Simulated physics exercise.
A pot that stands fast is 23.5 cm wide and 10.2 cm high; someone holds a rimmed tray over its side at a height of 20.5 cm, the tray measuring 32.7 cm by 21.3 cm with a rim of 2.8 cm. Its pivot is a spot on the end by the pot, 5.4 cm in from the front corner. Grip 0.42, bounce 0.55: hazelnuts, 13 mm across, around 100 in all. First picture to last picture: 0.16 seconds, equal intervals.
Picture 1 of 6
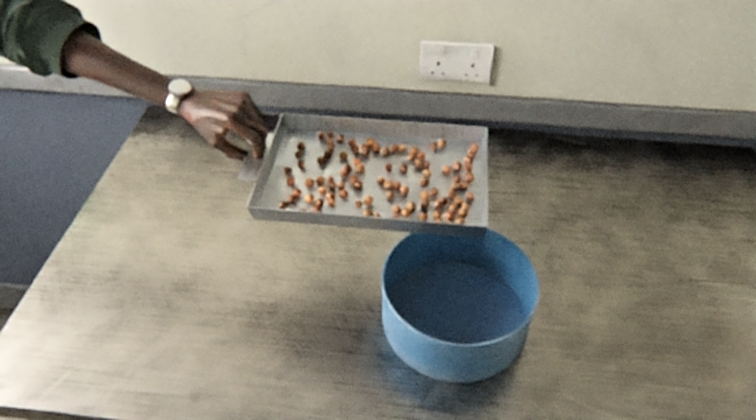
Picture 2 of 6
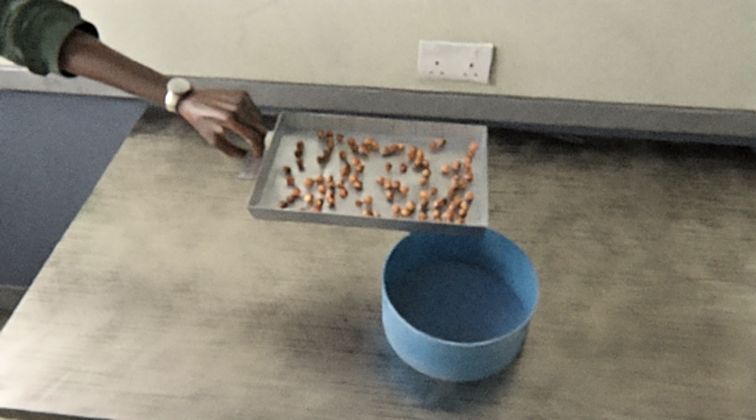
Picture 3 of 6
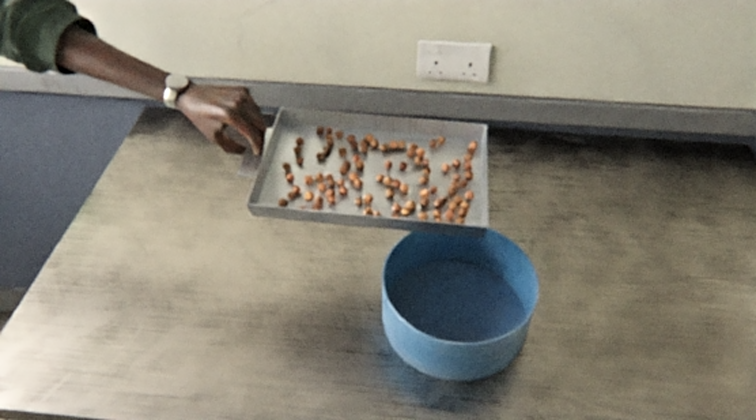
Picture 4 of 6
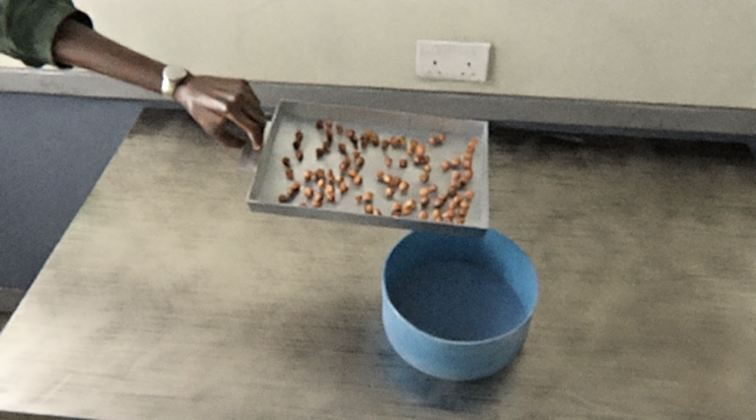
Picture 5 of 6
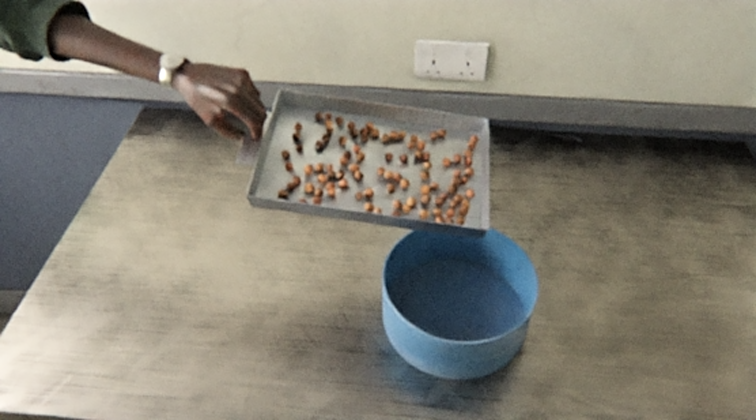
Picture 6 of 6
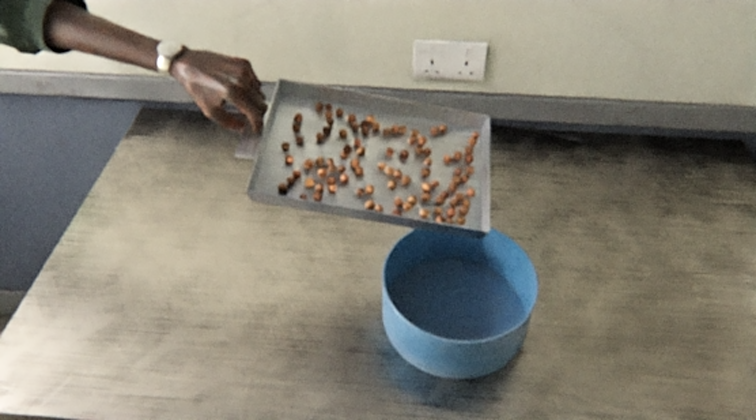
A hand wearing a wristwatch slowly raising the left end of a metal tray of small brown pieces above a blue pot.
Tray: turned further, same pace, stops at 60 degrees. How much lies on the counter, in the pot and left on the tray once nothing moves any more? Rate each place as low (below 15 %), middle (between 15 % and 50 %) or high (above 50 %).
Ratings: Counter low; pot middle; tray high.
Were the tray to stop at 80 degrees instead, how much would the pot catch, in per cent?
Share in the pot: Around 70 %.
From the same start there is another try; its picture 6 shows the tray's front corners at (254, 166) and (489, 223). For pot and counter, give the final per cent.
Pot 5; counter 25.
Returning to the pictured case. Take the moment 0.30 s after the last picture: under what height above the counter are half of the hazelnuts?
About 26 cm.
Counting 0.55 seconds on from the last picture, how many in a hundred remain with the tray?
90 %, give or take.
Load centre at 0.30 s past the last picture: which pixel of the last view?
Approximately (436, 191) in the last picture.
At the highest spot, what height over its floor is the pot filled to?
Close to 1.5 cm up.
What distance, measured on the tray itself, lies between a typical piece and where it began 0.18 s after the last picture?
By then it sits near 2 cm from where it began.
Then, 0.18 s after the last picture, tilt 38 degrees; the tray holds 100 %, the pot 0 %.
Then, 0.30 s after the last picture, tilt 54 degrees; the tray holds 100 %, the pot 0 %.
Then, 0.55 s after the last picture, tilt 60 degrees; the tray holds 90 %, the pot 0 %.
In the end, counter 0 %, pot 25 %, tray 75 %.
